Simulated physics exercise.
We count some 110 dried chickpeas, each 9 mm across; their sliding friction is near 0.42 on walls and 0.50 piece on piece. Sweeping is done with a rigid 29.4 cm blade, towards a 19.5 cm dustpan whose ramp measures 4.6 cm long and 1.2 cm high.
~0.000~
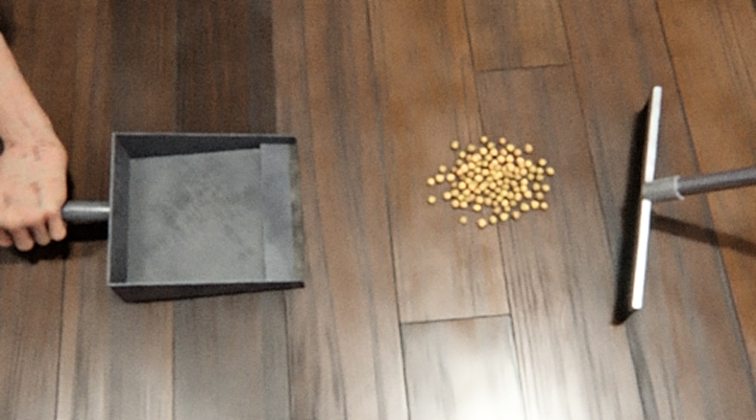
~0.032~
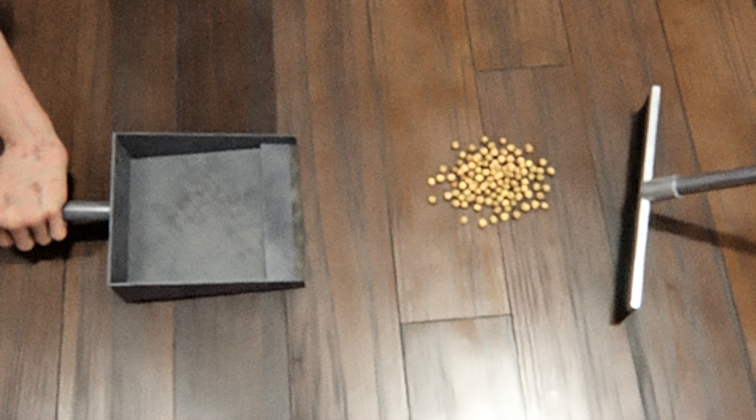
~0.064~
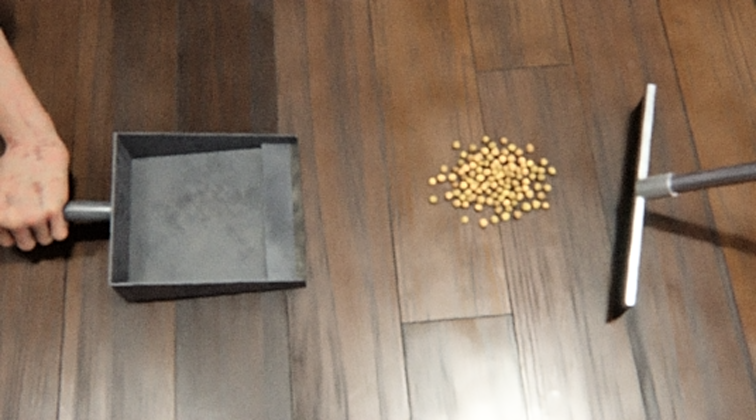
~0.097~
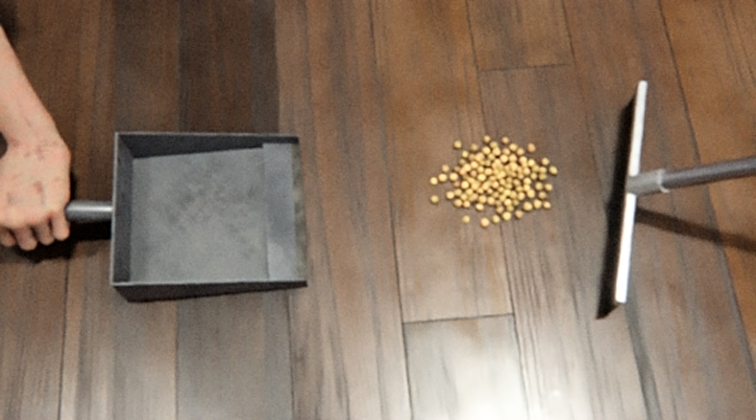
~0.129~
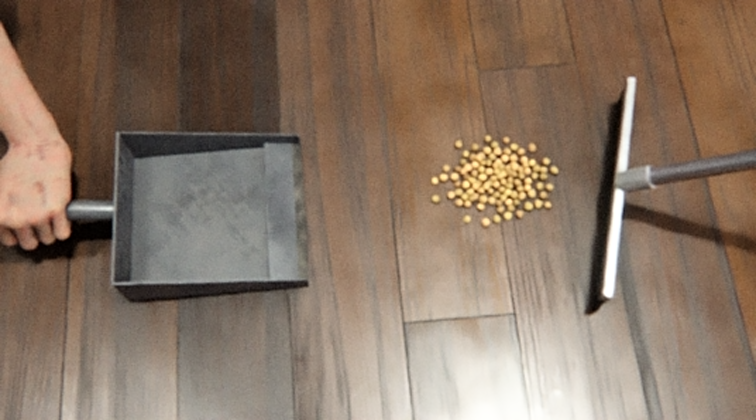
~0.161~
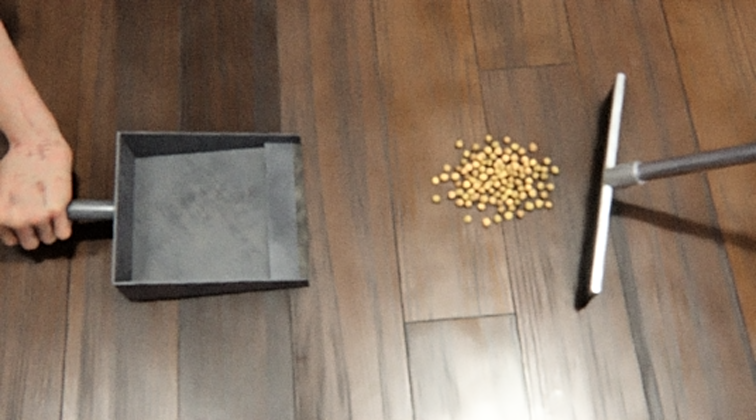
A squeegee-like blade on a pole slid slowly left across the dark wooden floor toward a small pile of chickpeas, which lay undisturbed while a hand held a grey dustpan still on the left.
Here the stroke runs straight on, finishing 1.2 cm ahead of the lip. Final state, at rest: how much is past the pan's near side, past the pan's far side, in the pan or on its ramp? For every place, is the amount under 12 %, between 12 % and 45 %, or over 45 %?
Near side: Under 12 %; far side: Over 45 %; pan: Under 12 %.
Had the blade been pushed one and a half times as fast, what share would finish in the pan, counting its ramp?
In that case close to 10 per cent.
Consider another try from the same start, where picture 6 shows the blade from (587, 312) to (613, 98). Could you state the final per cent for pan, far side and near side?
Pan 0, far 25, near 0.
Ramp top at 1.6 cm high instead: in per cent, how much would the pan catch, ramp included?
About 5 %.
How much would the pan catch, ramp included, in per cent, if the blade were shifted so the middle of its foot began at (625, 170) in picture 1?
Something close to 10 percent.
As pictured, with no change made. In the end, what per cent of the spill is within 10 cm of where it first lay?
0 %.
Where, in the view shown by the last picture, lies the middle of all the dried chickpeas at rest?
I'd say roughly (311, 128).
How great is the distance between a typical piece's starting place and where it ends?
26 cm or so.
After 0.51 s, middle of the blade 22 cm from the lip; 0 % over the lip, far side 10 %, near side 0 %.
After 0.74 s, middle of the blade 12 cm from the lip; 0 % over the lip, far side 40 %, near side 0 %.
After 1.08 s, middle of the blade 5 cm from the lip; 5 % over the lip, far side 60 %, near side 0 %.
By 1.4 s all is still; near side 0 %, far side 60 %, pan 5 %, in front of the lip or behind the blade 35 %.
